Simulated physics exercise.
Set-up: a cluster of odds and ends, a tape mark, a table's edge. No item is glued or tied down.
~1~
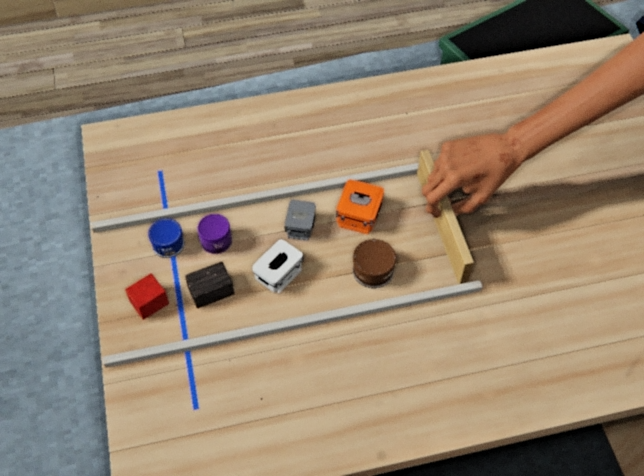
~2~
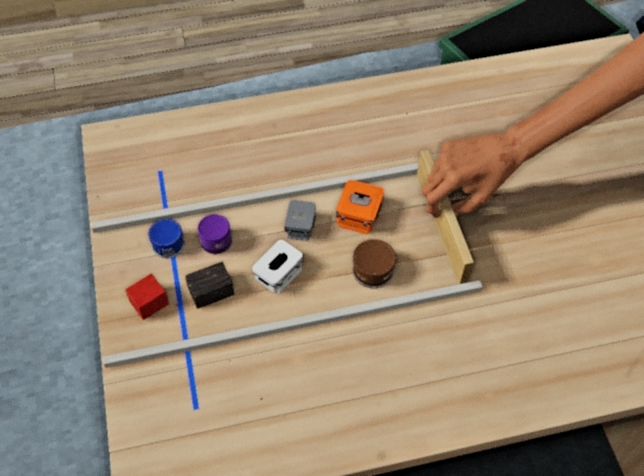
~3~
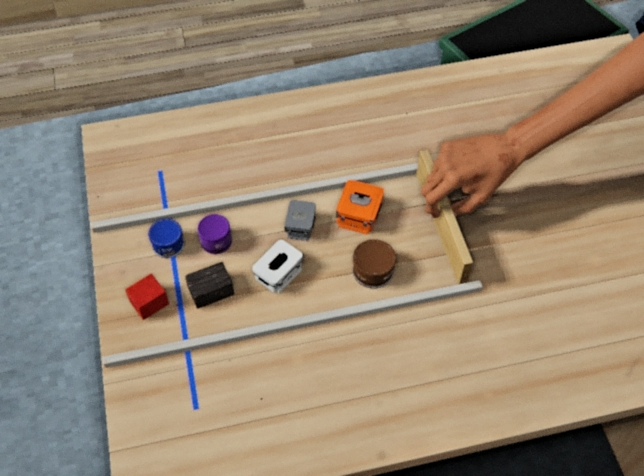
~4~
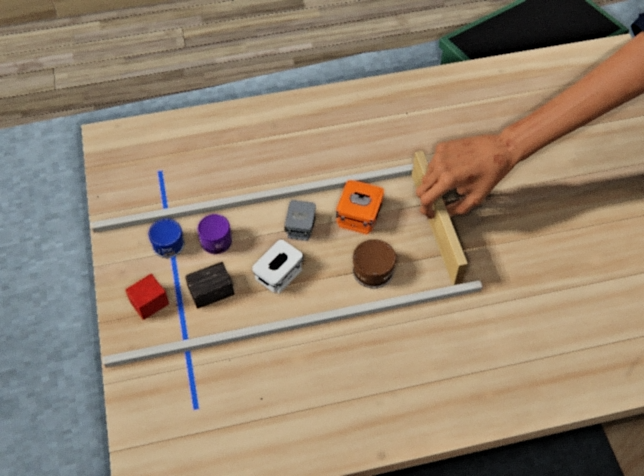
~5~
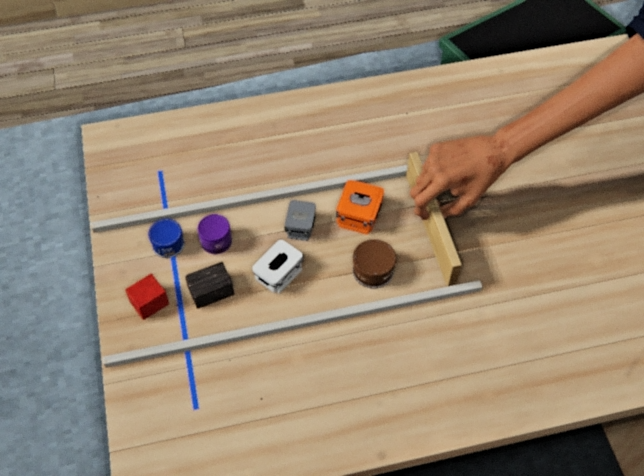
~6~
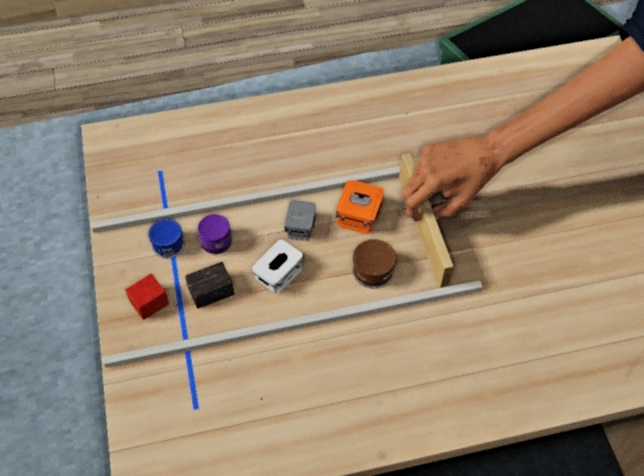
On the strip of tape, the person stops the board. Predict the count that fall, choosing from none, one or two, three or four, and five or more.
Overboard: Above two, below five.
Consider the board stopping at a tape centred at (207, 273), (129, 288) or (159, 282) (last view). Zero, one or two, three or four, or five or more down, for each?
Just one or two; at least five; three or four.
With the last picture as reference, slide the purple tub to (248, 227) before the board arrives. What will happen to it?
This time it winds up down.
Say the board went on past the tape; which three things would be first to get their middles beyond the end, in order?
Those would be the red block, the blue tin and the black block, in that order.
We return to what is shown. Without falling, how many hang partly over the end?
That would be 0.
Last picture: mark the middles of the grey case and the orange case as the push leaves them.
The grey case stops around (119, 256); the orange case around (152, 254).
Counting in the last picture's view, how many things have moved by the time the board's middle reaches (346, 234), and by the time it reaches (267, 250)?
That gives 3 for the first and 8 for the second.
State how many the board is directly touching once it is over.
Count recorded: 2.
Early on, none off yet; red block at rest near (147, 297); blue tin at rest near (167, 239); black block at rest near (210, 285).
Finally, the number that fall off is three or four; lost, purple tub, black block, blue tin and red block.
